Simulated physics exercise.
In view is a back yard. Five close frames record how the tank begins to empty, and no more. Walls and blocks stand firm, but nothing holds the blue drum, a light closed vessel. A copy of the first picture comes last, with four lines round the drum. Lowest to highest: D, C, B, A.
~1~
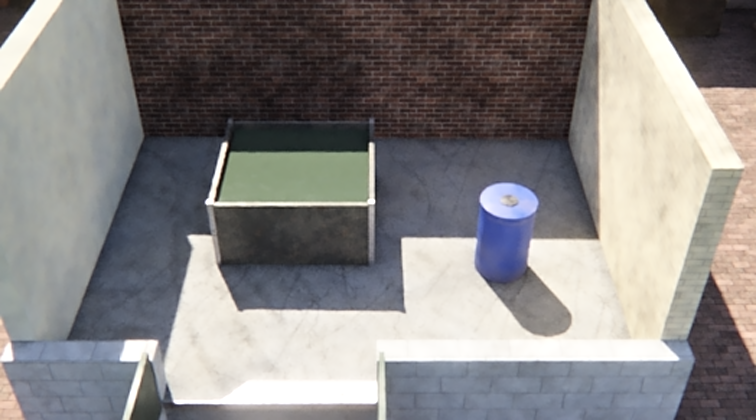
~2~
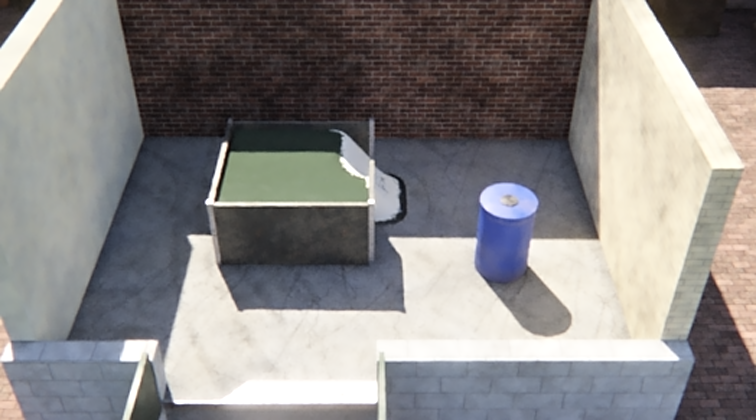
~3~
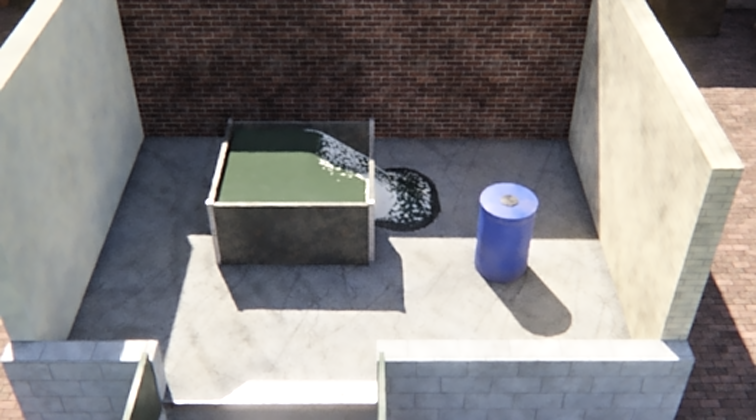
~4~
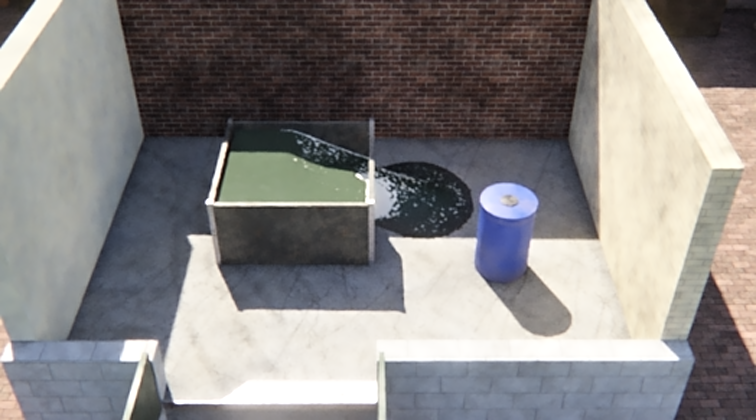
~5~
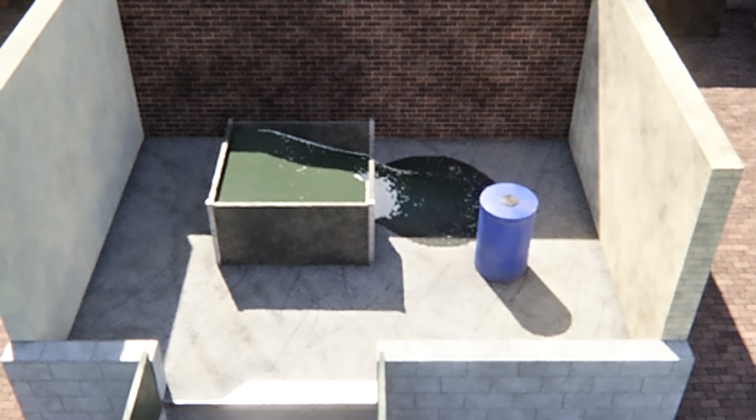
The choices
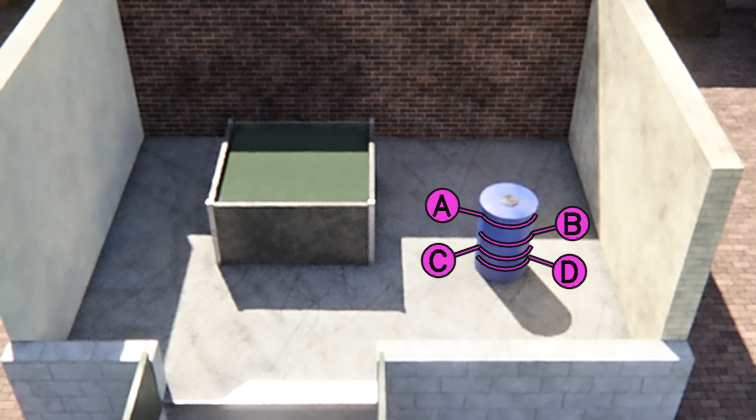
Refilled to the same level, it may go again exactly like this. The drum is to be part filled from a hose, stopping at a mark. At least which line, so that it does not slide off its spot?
Use level D.
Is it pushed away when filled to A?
No, not at all.
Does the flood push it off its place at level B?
No.
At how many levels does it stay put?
All of the four.
On the marked copy, A at (511, 227); B at (508, 245); C at (507, 258); D at (505, 269); from the bottom up D, C, B, A.
With A, it does not move.
With B, it does not move.
With C, it does not move.
With D, it does not move.
